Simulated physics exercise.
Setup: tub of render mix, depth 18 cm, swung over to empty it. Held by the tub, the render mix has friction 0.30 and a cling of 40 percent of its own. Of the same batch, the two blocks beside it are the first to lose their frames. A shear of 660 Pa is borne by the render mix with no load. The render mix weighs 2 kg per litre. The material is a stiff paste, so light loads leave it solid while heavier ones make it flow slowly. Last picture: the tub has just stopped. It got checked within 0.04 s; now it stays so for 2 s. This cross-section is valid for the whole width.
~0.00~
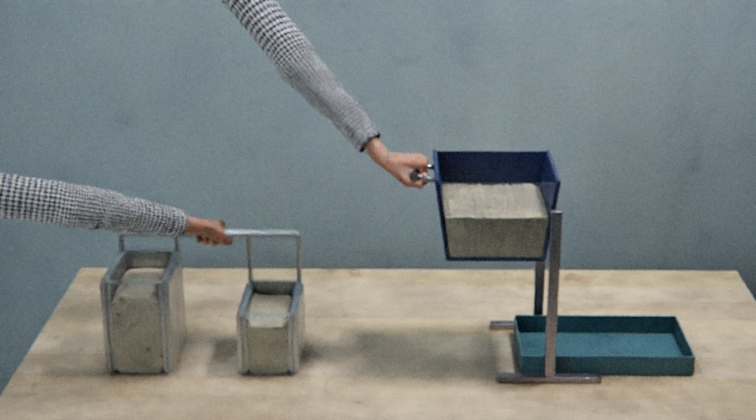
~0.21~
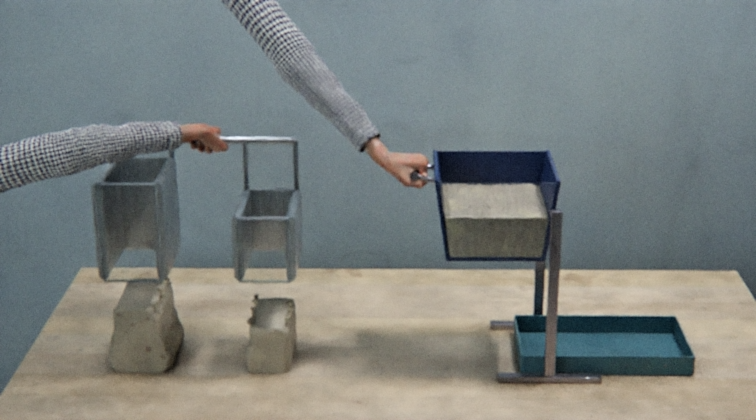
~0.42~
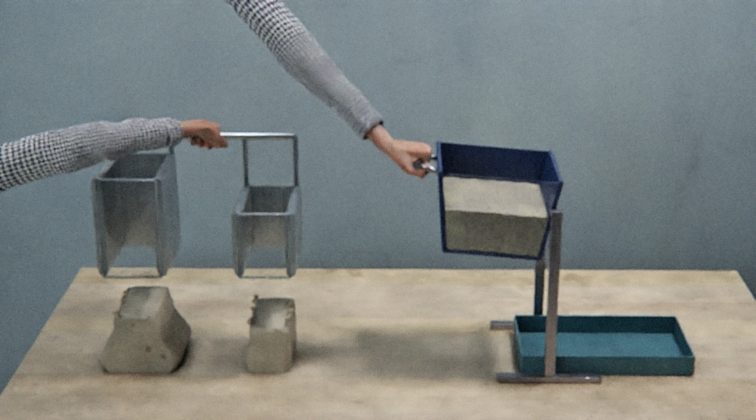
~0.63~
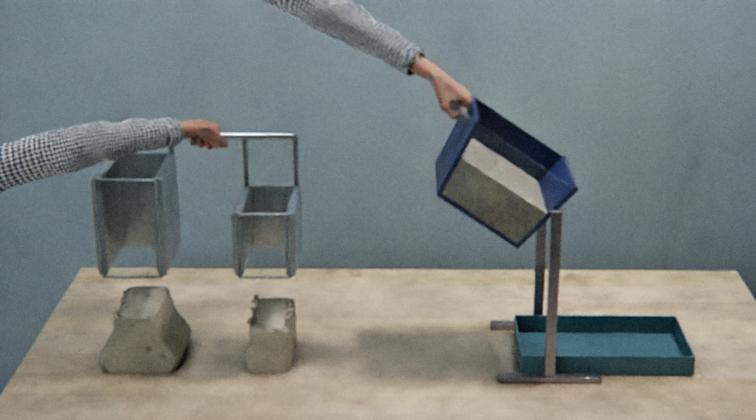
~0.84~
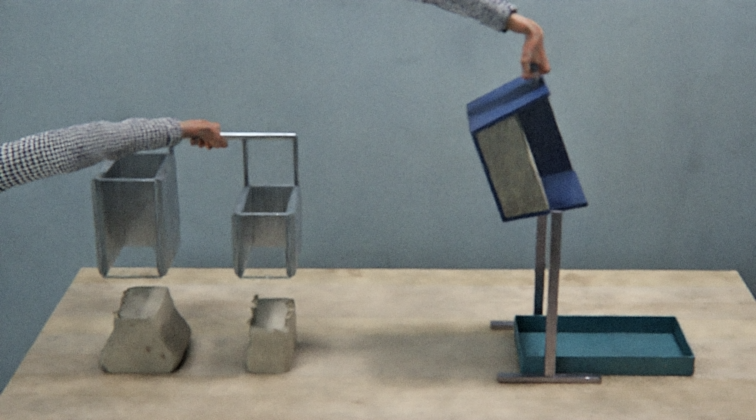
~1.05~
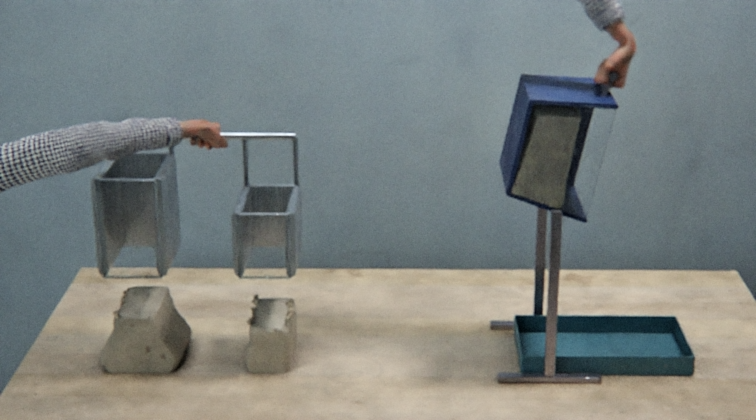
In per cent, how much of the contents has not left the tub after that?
Expect about 0 out of 100.
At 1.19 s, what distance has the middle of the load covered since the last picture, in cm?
I'd put the distance at about 8 centimetres.
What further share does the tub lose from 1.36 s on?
35 per cent.
After 1.19 s, the tub is at 102 degrees and holds 89 %.
After 1.36 s, the tub is at 102 degrees and holds 33 %.
After 1.53 s, the tub is at 102 degrees and holds 5 %.
After 1.70 s, the tub is at 102 degrees and holds 0 %.
After 3.05 s, the tub is at 102 degrees and holds 0 %.
